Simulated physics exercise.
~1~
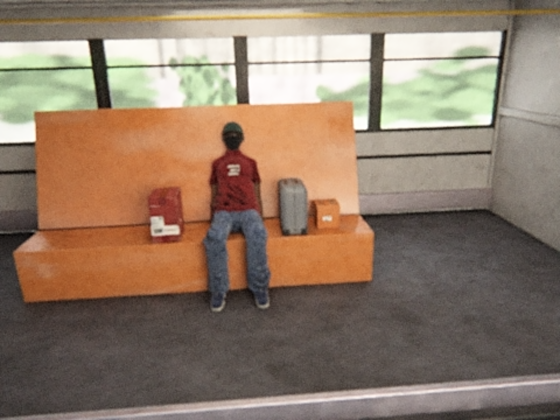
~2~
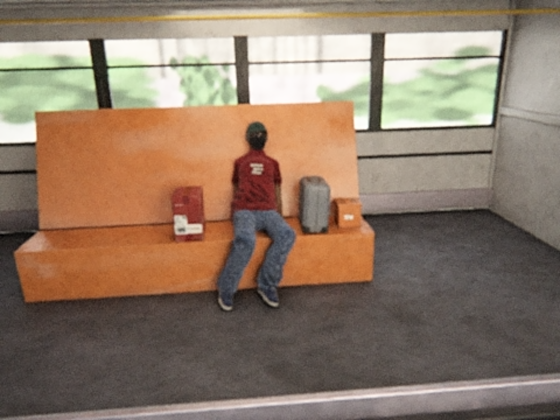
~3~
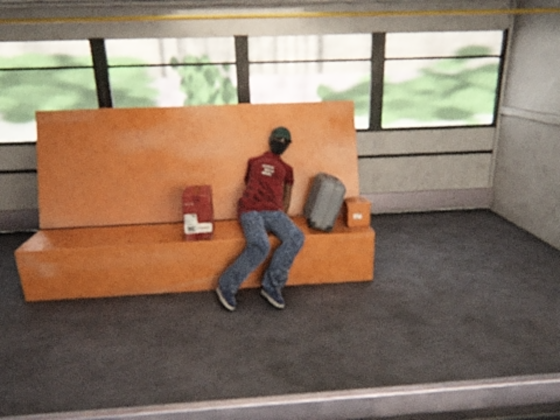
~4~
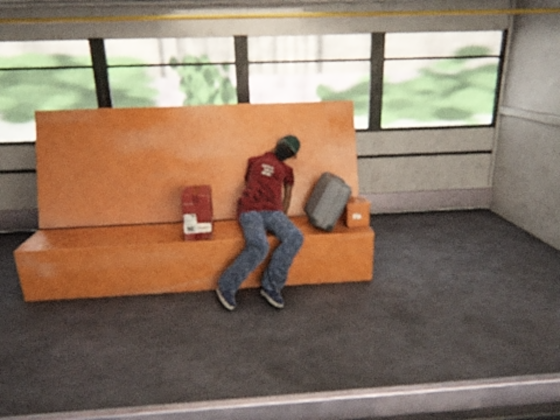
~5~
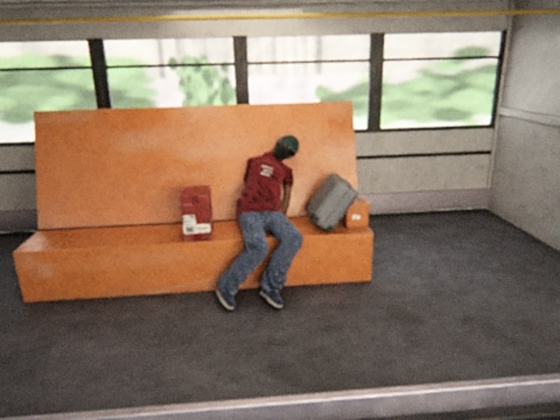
In the video, a person in a red shirt and jeans sits on an orange bench between a red pack and a grey case beside an orange tub; all shift right, then the person slumps rightward and the case leans toward the tub, everything remaining on the seat.
